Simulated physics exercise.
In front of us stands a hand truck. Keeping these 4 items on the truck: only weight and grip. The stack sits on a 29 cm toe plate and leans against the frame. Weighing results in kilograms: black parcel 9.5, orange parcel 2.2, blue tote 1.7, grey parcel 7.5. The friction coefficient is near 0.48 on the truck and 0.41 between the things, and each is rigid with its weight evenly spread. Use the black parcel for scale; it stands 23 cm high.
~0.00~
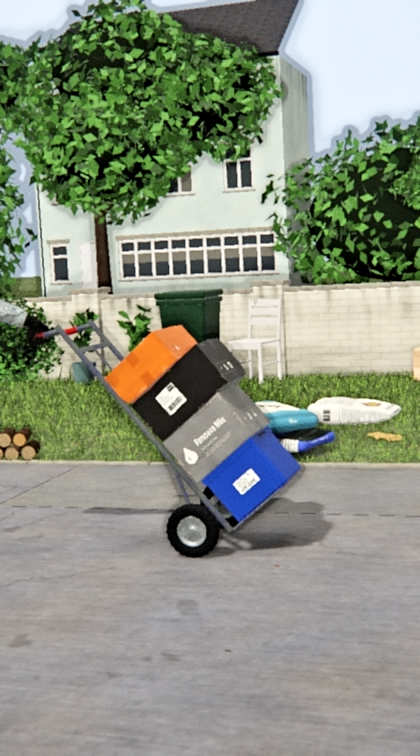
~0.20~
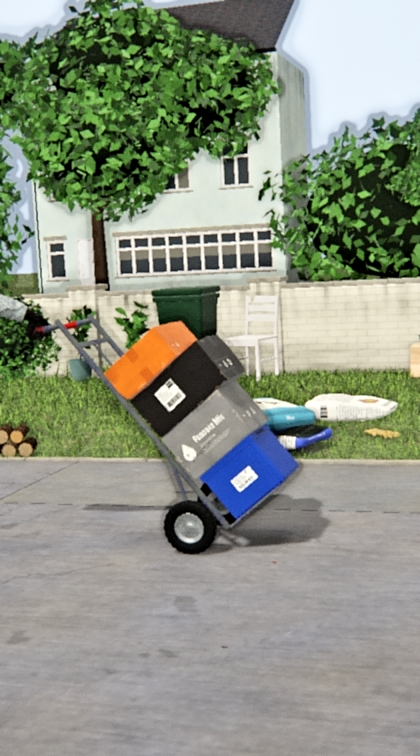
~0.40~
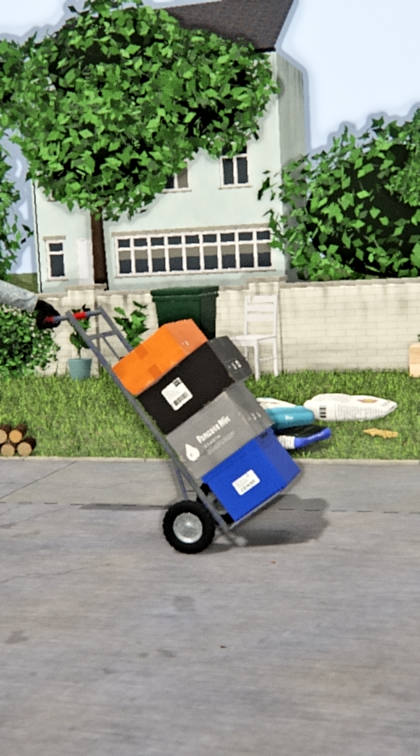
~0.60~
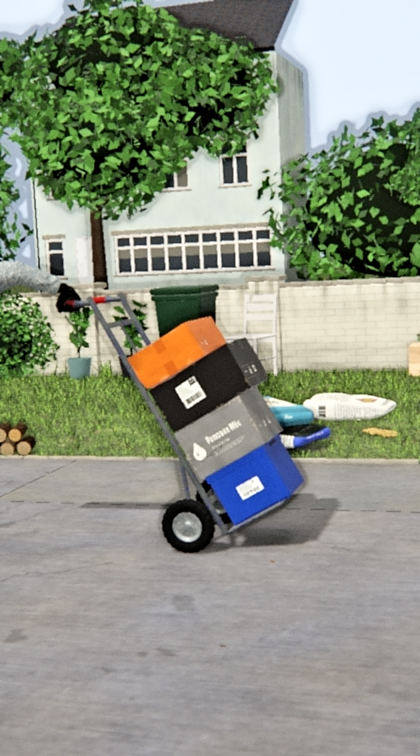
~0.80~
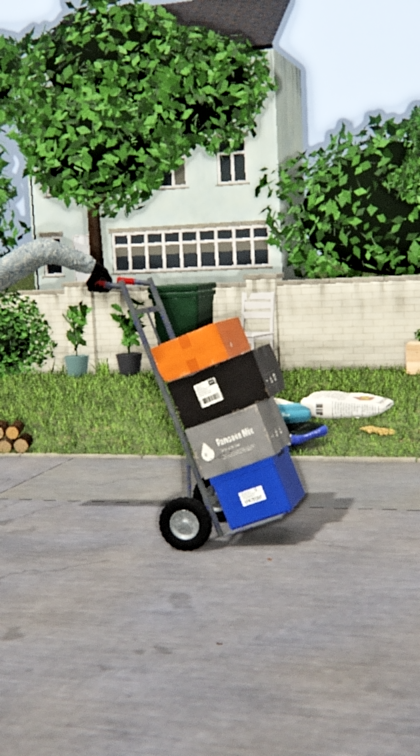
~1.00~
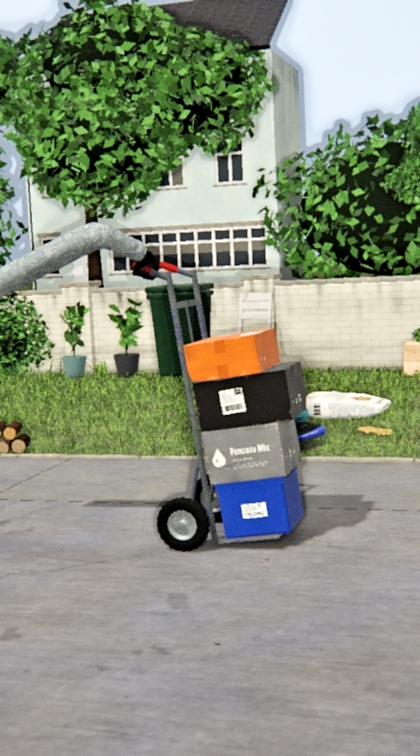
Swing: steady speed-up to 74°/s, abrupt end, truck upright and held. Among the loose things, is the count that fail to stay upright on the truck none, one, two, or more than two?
It is more than two.
By 1.80 s, truck upright; orange parcel rocked 27° off its seat near (339, 365); black parcel rocked 27° off its seat near (331, 410); grey parcel rocked 27° off its seat.
By 2.20 s, truck upright; black parcel, orange parcel and grey parcel now dropped from the stack; blue tote rocked 74° off its seat.
When it is over (3.3 s), dropped from the stack, black parcel, orange parcel and grey parcel; lying over on the truck, blue tote.
